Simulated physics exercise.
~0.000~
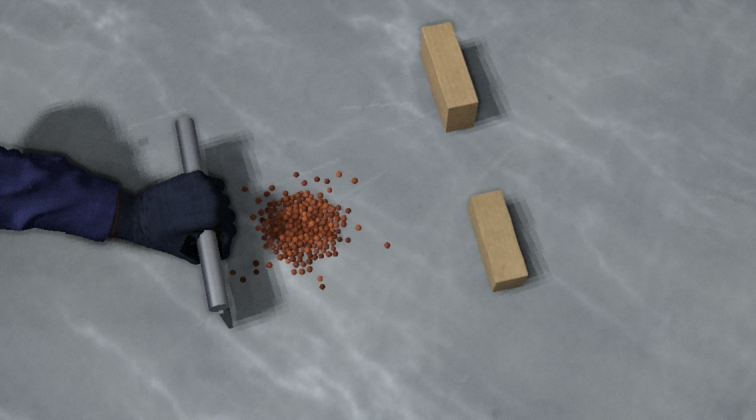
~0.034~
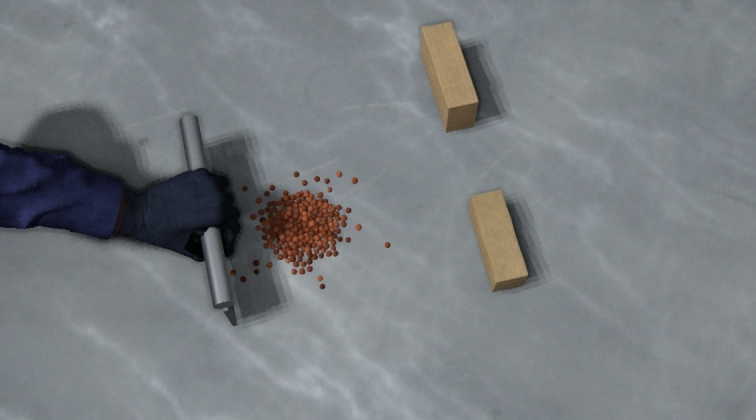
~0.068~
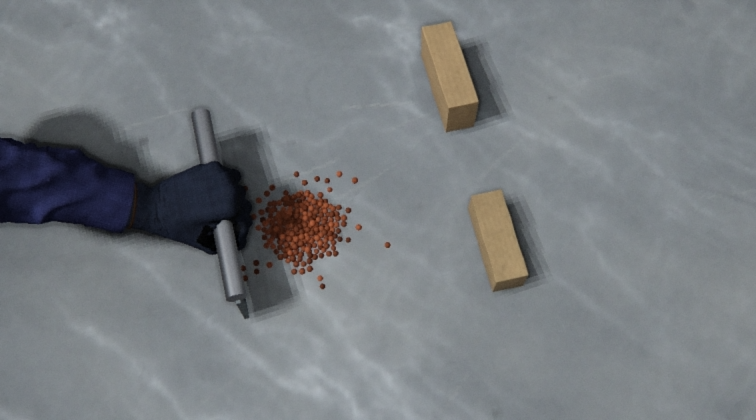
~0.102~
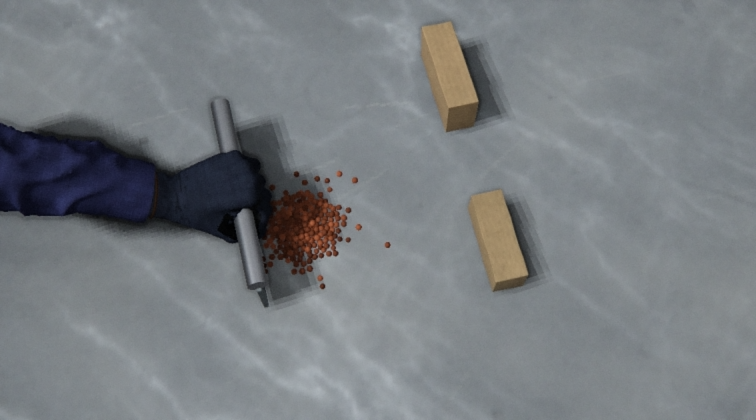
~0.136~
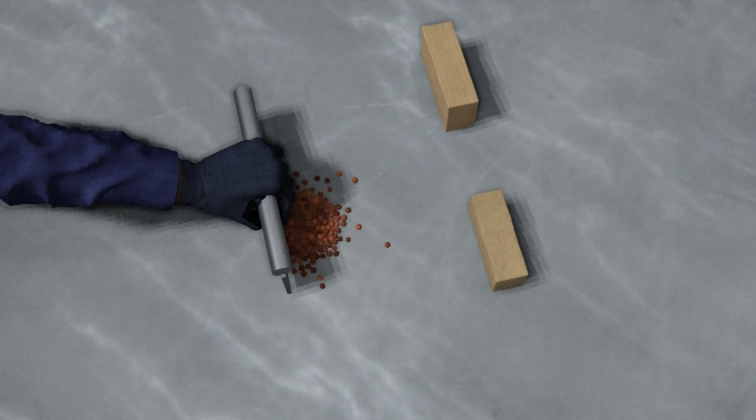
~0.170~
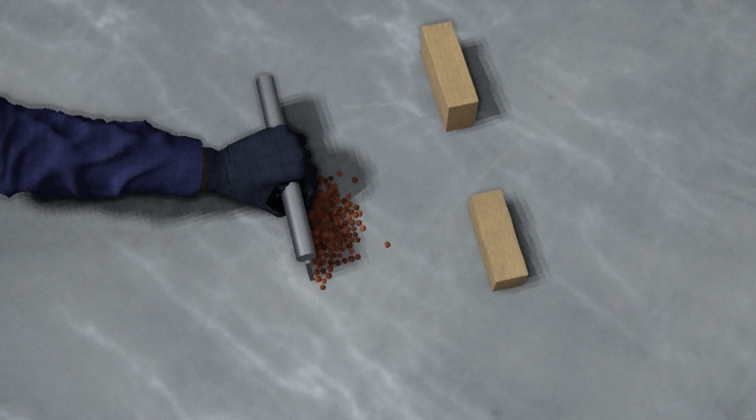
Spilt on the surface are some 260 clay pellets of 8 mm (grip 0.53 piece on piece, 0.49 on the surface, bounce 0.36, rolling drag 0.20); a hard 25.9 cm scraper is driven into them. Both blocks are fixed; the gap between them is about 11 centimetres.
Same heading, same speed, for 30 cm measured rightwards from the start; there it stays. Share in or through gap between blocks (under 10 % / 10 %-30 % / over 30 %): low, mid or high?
High.
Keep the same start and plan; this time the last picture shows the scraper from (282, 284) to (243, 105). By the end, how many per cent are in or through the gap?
55 per cent ends in or through the gap.
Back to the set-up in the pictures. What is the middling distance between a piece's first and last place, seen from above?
I'd put it at close to 26 cm.
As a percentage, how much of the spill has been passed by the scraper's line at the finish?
Roughly 10 %.
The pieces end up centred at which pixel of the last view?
(459, 163).
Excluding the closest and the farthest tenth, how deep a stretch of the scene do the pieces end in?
Around 22 centimetres.
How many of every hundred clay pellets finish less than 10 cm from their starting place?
My estimate is some 0 percent.
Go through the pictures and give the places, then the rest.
Scraper from (223, 313) to (188, 130); moved 0.0 cm; pieces shifted so far, 0; middle of the spill at (300, 227); block at (499, 235); block at (450, 64), in the first frame.
Scraper from (227, 311) to (192, 128); moved 0.6 cm; pieces shifted so far, 0; middle of the spill at (300, 227), in the second frame.
Scraper from (240, 303) to (204, 122); moved 2.2 cm; pieces shifted so far, 1; middle of the spill at (300, 226), in the third frame.
Scraper from (260, 291) to (223, 112); moved 5.0 cm; pieces shifted so far, 4; middle of the spill at (300, 226), in the fourth frame.
Scraper from (284, 277) to (245, 100); moved 8.2 cm; pieces shifted so far, 166; middle of the spill at (303, 219), in the fifth frame.
Scraper from (308, 264) to (267, 89); moved 11.5 cm; pieces shifted so far, 255; middle of the spill at (321, 217); block at (499, 234); block at (450, 63). Its speed is about 0.96 m/s, heading 18 degrees away from the viewer, in the sixth frame.
After 0.33 s, scraper 27 cm from its start, spill 21 cm wide; held up before the blocks 100 %.
Then, at 0.49 s, scraper 32 cm from its start, spill 27 cm wide; in or through the gap 45 %, held up before the blocks 50 %.
Then, at 0.63 s, scraper 32 cm from its start, spill 27 cm wide; in or through the gap 50 %, held up before the blocks 50 %.
At rest (1.0 s), in or through the gap 50 %, round the near block 0 %, round the far block 0 %, held up before the blocks 50 %.
